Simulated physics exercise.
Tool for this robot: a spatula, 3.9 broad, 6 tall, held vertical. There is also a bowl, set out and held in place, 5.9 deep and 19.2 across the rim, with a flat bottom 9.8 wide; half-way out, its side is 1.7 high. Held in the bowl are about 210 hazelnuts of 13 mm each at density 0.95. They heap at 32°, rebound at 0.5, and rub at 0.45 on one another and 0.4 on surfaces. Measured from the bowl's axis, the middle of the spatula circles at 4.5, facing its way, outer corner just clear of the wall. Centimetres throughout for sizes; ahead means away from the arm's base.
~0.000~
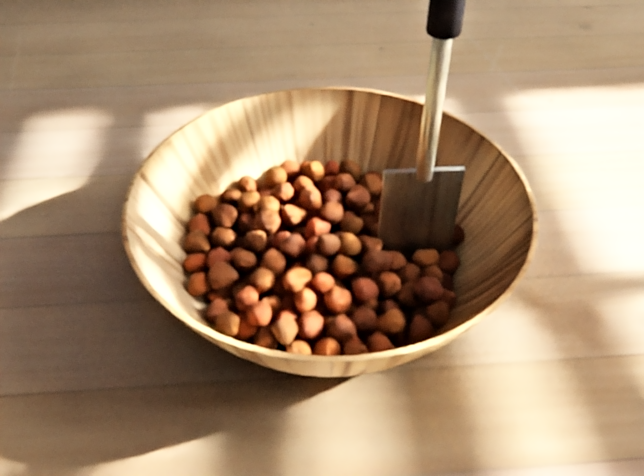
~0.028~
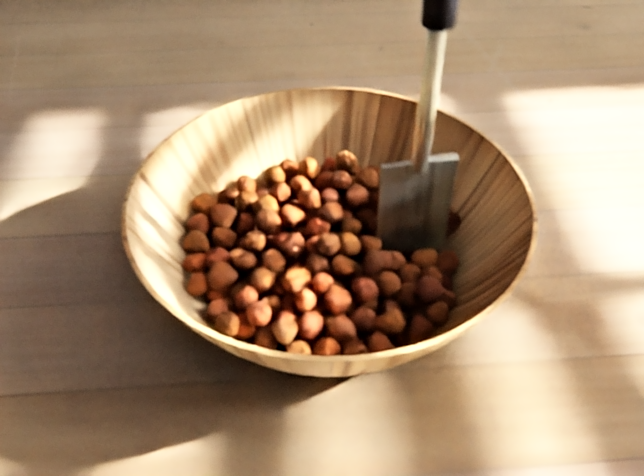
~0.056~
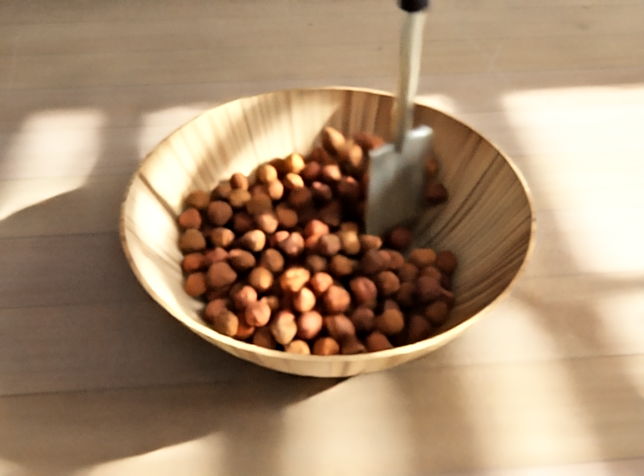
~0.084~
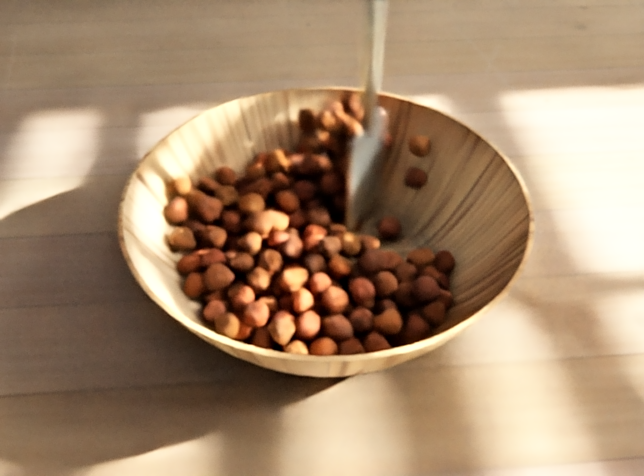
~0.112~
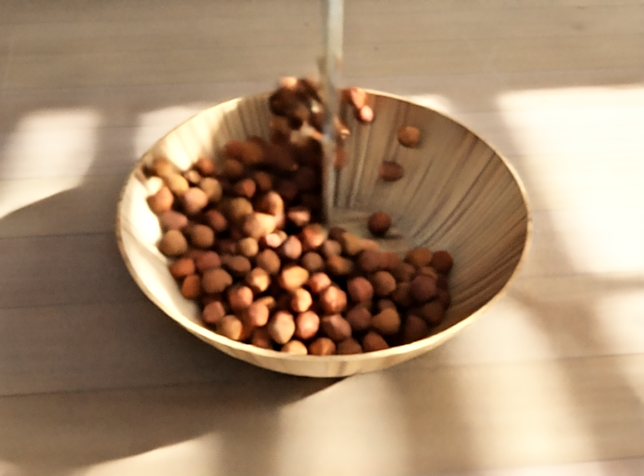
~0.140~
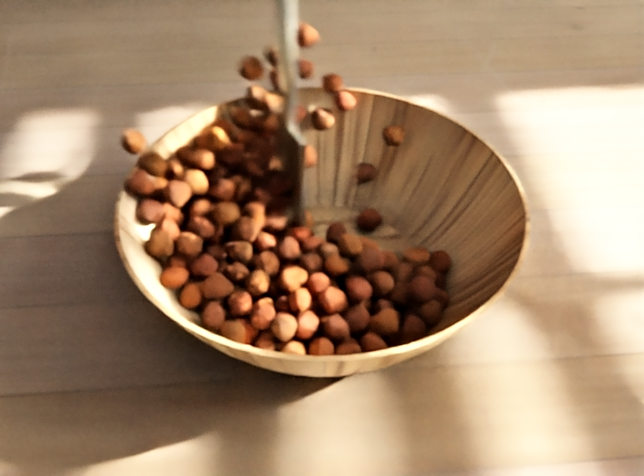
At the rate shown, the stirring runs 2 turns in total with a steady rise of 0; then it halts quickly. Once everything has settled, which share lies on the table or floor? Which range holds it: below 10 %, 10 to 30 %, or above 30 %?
The range above 30 %.
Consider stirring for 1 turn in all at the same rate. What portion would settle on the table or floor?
Roughly 30 per cent.
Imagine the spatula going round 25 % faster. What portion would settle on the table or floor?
Estimated share: About 55 per cent.
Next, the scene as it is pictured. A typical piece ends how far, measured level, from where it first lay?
Around 11 centimetres.
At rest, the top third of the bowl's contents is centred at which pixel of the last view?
Roughly at pixel (370, 196).
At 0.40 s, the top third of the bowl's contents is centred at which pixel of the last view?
I'd put its middle near (459, 210).
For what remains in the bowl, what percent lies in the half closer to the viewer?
I'd say around 45 per cent.
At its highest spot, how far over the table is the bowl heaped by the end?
Top height: Around 5.0 cm.
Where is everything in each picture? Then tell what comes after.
The spatula neck at (428, 144), 0° round; upper third of the load around (312, 244), from x 195 to 450, top at y 170; 213 in the bowl, in the first picture.
The spatula neck at (424, 135), 9° round; upper third of the load around (311, 243), from x 195 to 450, top at y 165, in the second picture.
The spatula neck at (402, 115), 32° round; upper third of the load around (316, 219), from x 190 to 445, top at y 140, in the third picture.
The spatula neck at (368, 101), 58° round; upper third of the load around (305, 202), from x 180 to 445, top at y 105, in the fourth picture.
The spatula neck at (328, 95), 83° round; upper third of the load around (276, 184), from x 160 to 440, top at y 65, in the fifth picture.
The spatula neck at (288, 98), 108° round; upper third of the load around (235, 176), from x 135 to 440, top at y 35; 212 in the bowl, 1 in flight or on the tool, in the sixth picture.
After 0.40 s, 346° round, highest piece 18 above the table; 160 in the bowl, 33 on the table or floor, 20 in flight or on the tool.
After 0.67 s, 223° round, highest piece 8 above the table; 143 in the bowl, 66 on the table or floor, 4 in flight or on the tool.
After 1.00 s, 0° round, highest piece 5 above the table; 130 in the bowl, 83 on the table or floor.
After 1.70 s, 0° round, highest piece 5 above the table; 130 in the bowl, 83 on the table or floor.
In the end, 130 in the bowl, 83 on the table or floor. That is 39 % on the table or floor.
